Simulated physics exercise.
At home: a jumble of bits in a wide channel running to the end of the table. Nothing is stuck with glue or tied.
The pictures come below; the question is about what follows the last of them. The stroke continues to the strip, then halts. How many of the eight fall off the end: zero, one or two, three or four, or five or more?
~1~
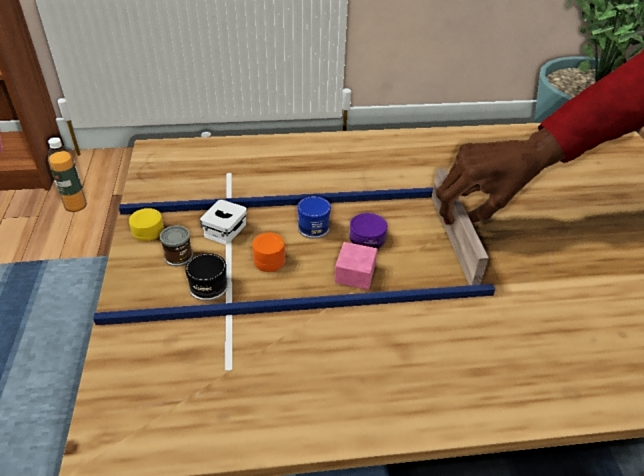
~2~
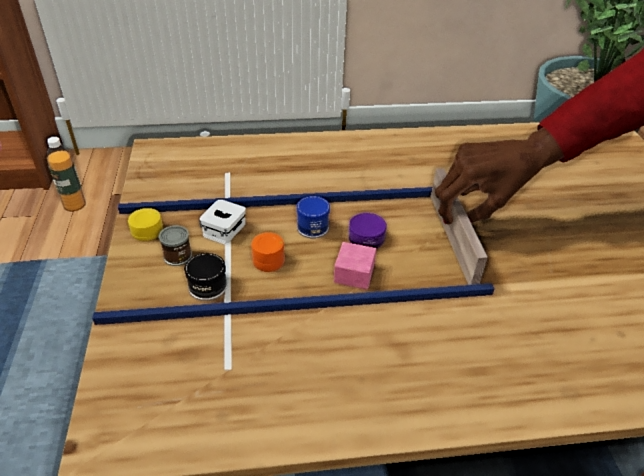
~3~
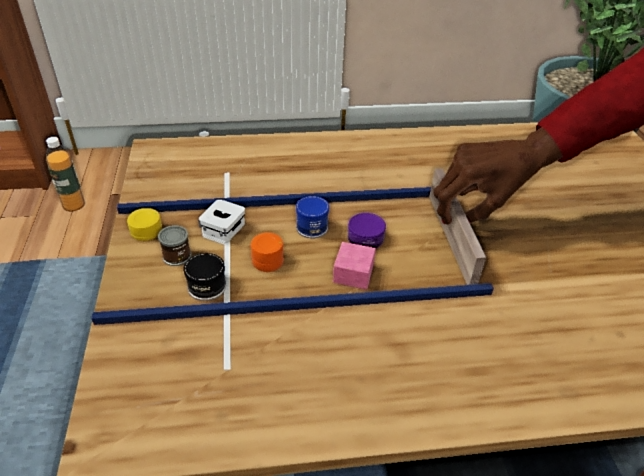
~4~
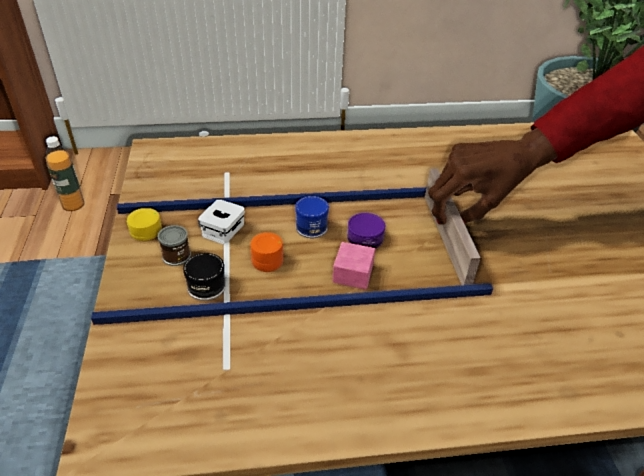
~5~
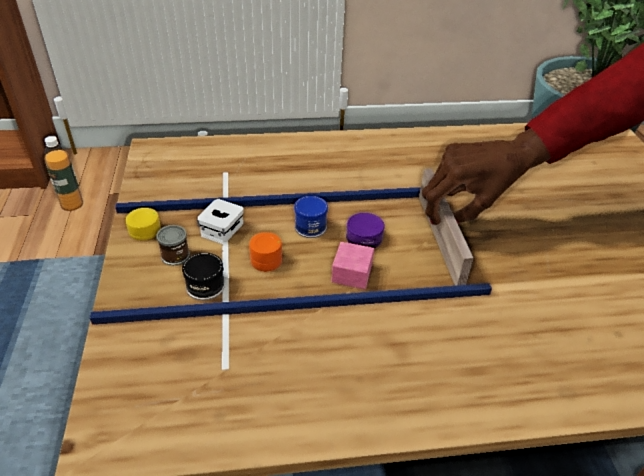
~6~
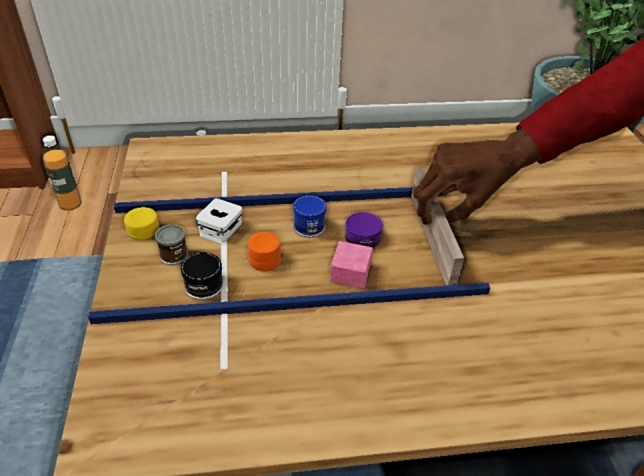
The loss over the edge is nothing at all.
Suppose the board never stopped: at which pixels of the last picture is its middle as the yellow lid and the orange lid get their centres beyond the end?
I reckon its middle sits around (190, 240) and then around (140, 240).
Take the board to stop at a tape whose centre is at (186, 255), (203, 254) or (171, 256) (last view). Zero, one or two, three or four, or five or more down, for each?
So in that order I'd say just one or two; zero; one or two.
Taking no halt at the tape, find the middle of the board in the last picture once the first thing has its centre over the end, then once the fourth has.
First around (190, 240), then around (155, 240).
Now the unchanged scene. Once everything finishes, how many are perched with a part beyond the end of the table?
Looks like 0 of them.
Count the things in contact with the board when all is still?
Number: 3.
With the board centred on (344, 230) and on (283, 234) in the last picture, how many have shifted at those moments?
Tally: 3; 4.
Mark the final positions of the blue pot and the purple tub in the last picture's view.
I'd put one at around (207, 213) and the other at around (205, 240).
A little later, none off yet; yellow lid at rest near (142, 224); brown pot at rest near (172, 245); black tin at rest near (203, 276).
When it is over, the number that fall off is zero.
